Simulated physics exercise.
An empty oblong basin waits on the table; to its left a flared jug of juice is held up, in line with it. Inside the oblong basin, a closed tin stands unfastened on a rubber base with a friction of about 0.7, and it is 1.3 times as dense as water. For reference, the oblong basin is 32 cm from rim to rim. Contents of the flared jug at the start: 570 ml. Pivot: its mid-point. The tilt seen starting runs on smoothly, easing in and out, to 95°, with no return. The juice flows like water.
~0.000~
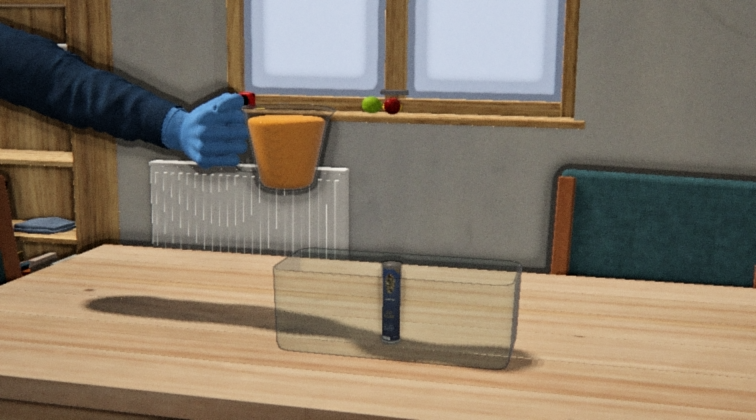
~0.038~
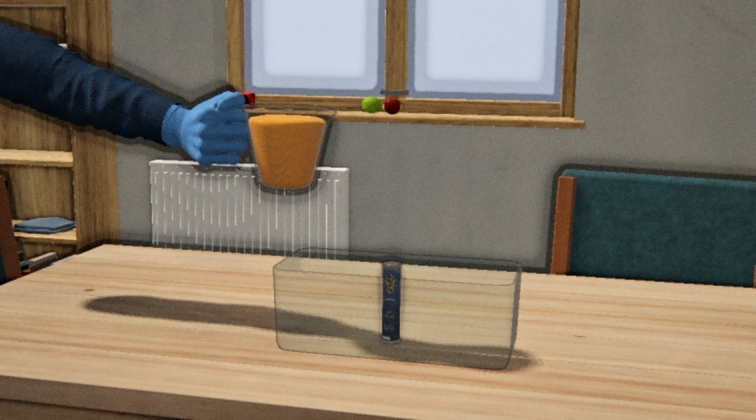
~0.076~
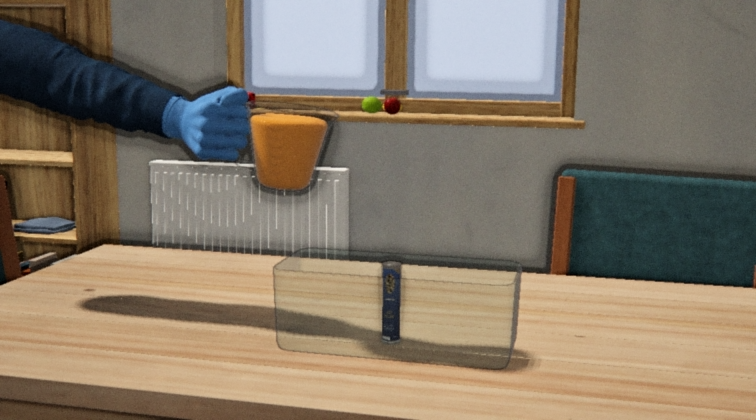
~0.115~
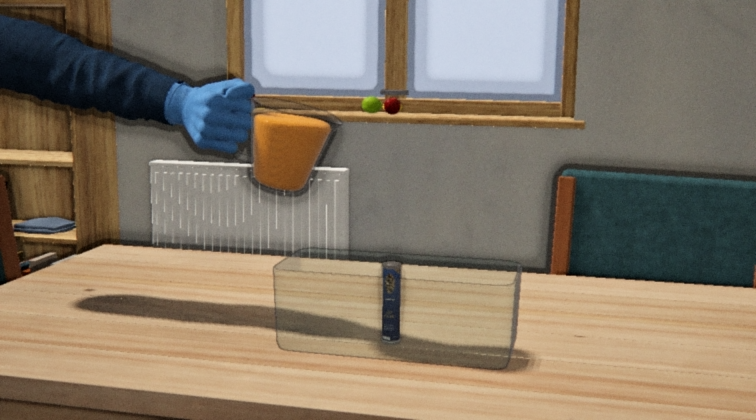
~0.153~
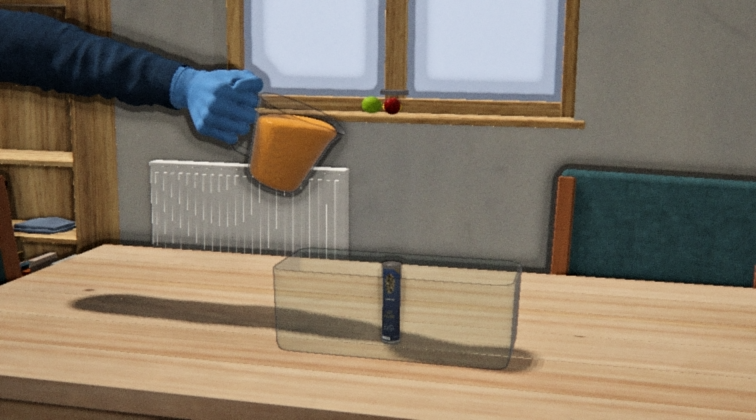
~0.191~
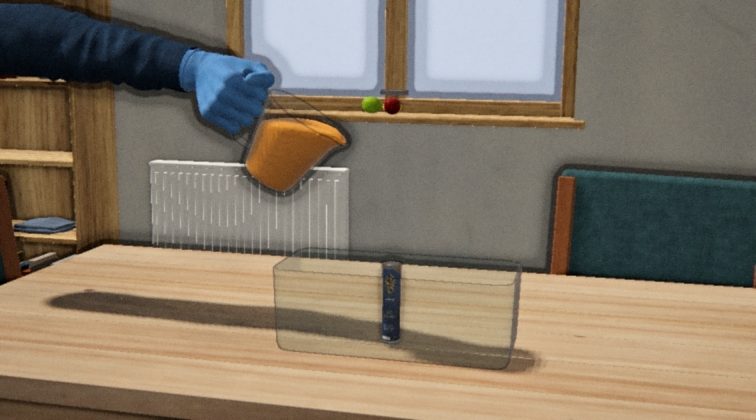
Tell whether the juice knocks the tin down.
The juice knocks it down.
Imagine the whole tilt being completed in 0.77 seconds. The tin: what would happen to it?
In that case the tin overturns.
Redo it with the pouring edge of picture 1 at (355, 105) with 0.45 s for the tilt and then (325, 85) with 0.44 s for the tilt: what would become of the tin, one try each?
In the first try it comes down; in the second it comes down.
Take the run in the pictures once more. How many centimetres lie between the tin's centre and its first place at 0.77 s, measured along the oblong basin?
Near 7 cm of travel.
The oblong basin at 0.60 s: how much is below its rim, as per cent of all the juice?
Value: Approx. 70 %.
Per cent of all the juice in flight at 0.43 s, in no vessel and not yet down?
Estimate: About 38 % of all of it.
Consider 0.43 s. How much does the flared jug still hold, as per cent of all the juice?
About 44 percent.
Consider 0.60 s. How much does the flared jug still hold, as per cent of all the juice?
Around 10 in a hundred is still there.
By 0.43 s the tilt is 93° and 43 per cent is still to pour; the tin stands where it began.
By 0.60 s the tilt is 95° and 11 per cent is still to pour; the tin stands 2 cm from where it began.
By 0.77 s the tilt is 95° and 2 per cent is still to pour; the tin leans 45°.
By 0.97 s the tilt is 95° and 0 per cent is still to pour; the tin lies on its side.
At rest the tin lies on its side.
